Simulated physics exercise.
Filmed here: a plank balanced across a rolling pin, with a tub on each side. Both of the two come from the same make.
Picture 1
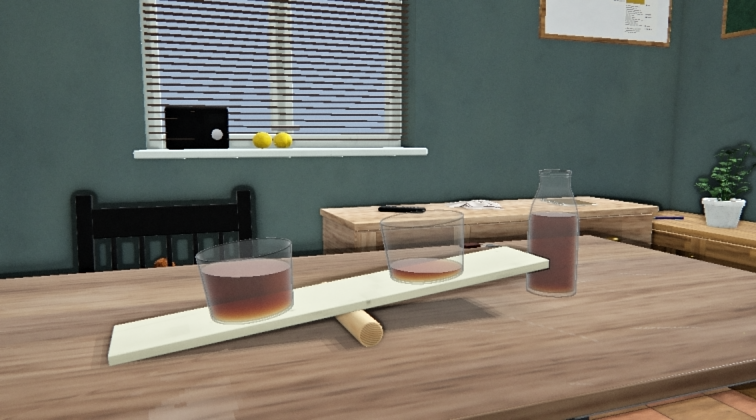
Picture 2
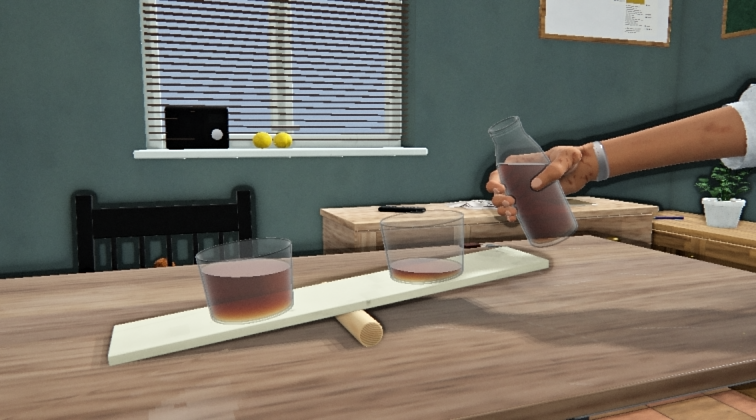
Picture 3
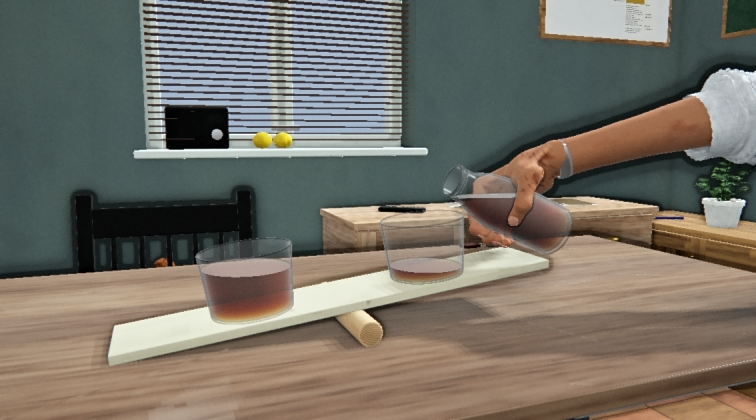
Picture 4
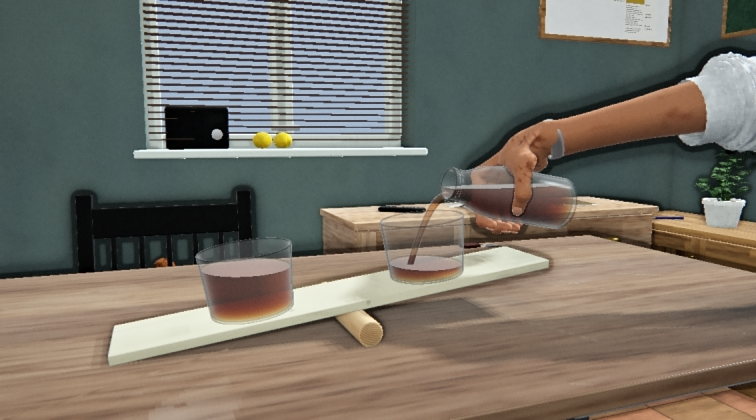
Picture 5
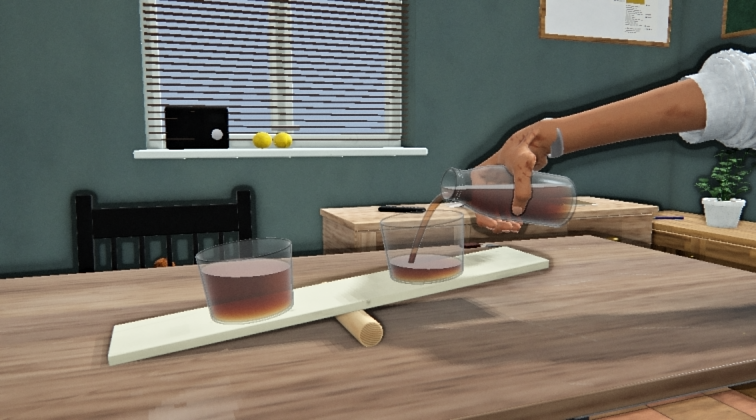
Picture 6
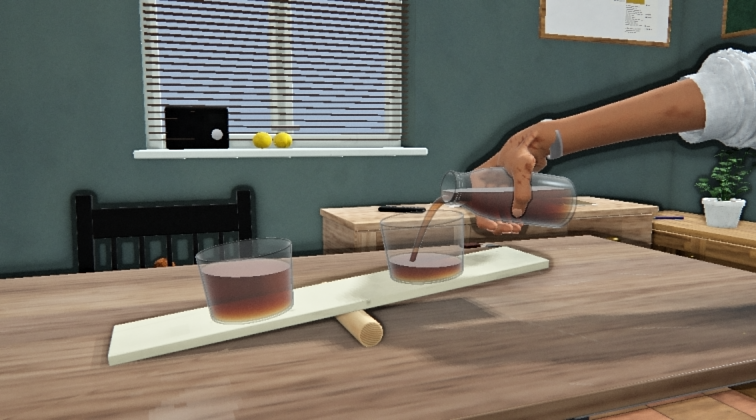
We see a plank tilted over a rolling pin with a tub of brown liquid on each side, the left one lower and fuller; a hand lifts a bottle, tilts it, and pours a stream into the right tub.
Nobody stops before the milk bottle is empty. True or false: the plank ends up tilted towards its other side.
True.
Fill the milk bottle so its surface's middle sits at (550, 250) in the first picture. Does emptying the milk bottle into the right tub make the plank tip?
With that start, it sits tight.
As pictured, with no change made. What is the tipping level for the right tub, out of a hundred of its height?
65 %, as I reckon it.
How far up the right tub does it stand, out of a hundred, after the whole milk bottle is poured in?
Close to 85 in every hundred of its height.
Soon after, the right tub is about half full; the plank leans as before.
Later, the right tub is about three quarters full; the plank has swung over, and that end is down.
In the end, the right tub is about three quarters full; the plank has swung over, and that end is down.
